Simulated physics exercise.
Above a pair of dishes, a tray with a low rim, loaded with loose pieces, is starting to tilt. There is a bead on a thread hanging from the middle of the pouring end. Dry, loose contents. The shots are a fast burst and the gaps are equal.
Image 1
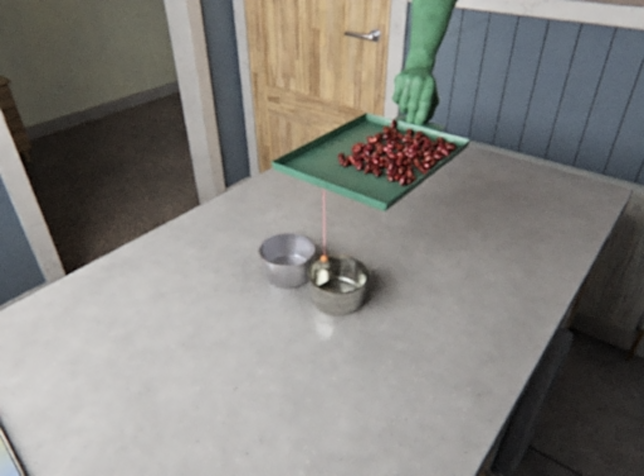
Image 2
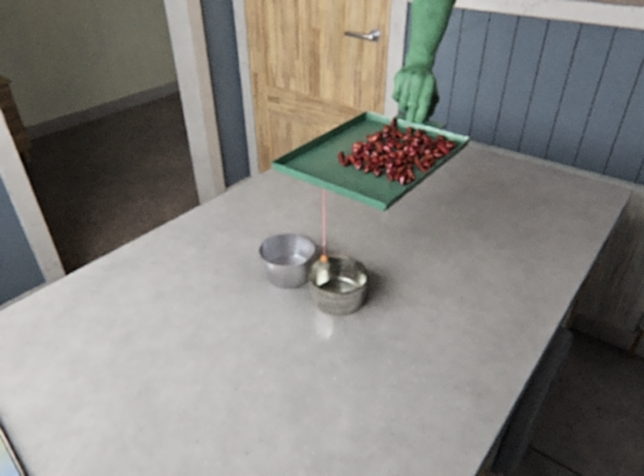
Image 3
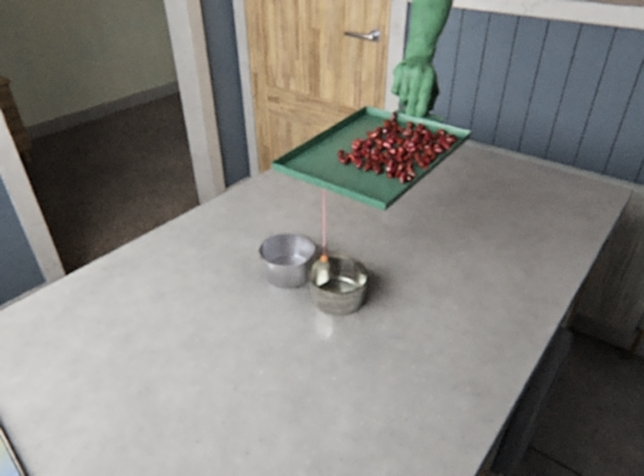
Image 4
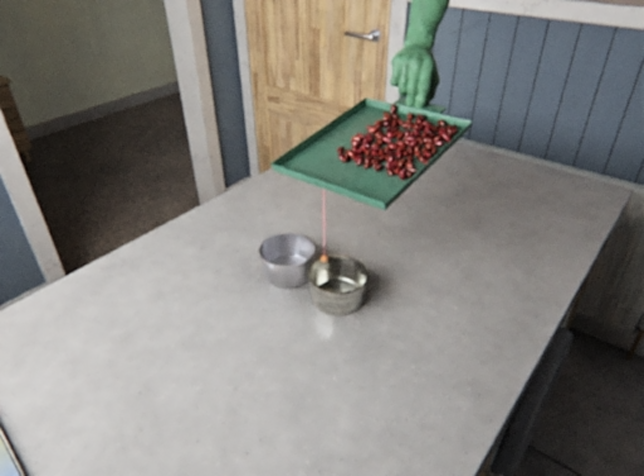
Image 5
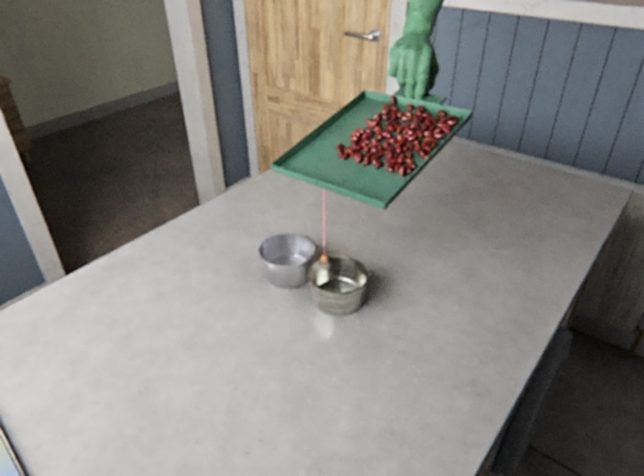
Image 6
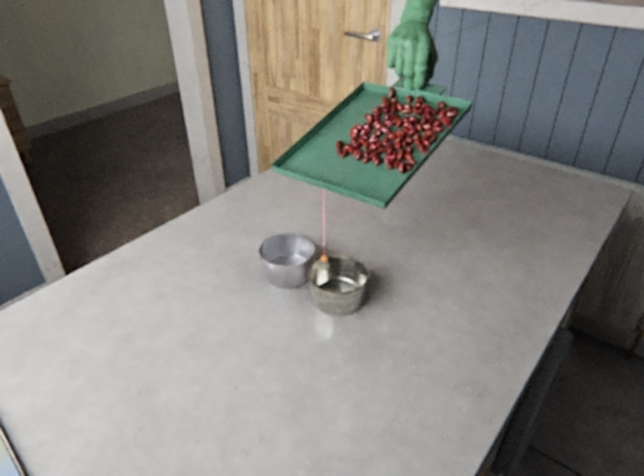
A green hand slowly raising the far end of a green tray of red beans above two metal bowls on a table.
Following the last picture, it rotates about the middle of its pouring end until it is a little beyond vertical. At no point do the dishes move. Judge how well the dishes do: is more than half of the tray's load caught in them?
No, less than half is caught.
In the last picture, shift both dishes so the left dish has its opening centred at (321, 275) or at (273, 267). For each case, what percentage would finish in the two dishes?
Close to 30 in a hundred, then close to 70 in a hundred.
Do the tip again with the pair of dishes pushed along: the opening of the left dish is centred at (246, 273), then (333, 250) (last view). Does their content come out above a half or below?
One: Not half. Two: Below a half.
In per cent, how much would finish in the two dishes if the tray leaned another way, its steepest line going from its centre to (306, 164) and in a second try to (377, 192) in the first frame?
About 80 %, then 20 %.
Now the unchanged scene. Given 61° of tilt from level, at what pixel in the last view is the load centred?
The middle of the pieces shows up near (323, 171).
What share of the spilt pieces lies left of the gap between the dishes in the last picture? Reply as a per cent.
Estimate: Near 80 per cent.
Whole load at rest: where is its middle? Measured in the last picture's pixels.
Somewhere around (272, 303) in the final view.
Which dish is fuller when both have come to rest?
The one to the left.
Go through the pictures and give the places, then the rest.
Corners of the pouring end near (274, 161) and (386, 202), level; middle of the load near (401, 155), kidney beans; left dish near (269, 272); right dish near (320, 299); bead on its thread near (325, 259), in the first frame.
Corners of the pouring end near (274, 162) and (385, 202), level; middle of the load near (401, 154), in the second frame.
Corners of the pouring end near (273, 162) and (385, 202), tipped barely, lowest at the left corner; middle of the load near (401, 150), in the third frame.
Corners of the pouring end near (273, 163) and (385, 202), tipped a little, lowest at the left corner; middle of the load near (401, 144), in the fourth frame.
Corners of the pouring end near (273, 164) and (384, 201), tipped a little, lowest at the left corner; middle of the load near (401, 138), in the fifth frame.
Corners of the pouring end near (272, 165) and (384, 201), tipped clearly, lowest at the left corner; middle of the load near (400, 133); left dish near (269, 272); right dish near (320, 299), in the sixth frame.
Shortly afterwards, tray tipped steeply; the bulk on the tray; only a few in the right dish; only a few in the left dish; a little outside both; a little in the air.
Next, tray tipped past a quarter turn; near two thirds on the tray; only a few in the right dish; only a few in the left dish; a little outside both; near a quarter in the air.
Some moments later, tray tipped past a quarter turn; a little in the right dish; near a quarter in the left dish; near two thirds outside both.
In the end, tray tipped past a quarter turn; a little in the right dish; near a quarter in the left dish; near two thirds outside both.
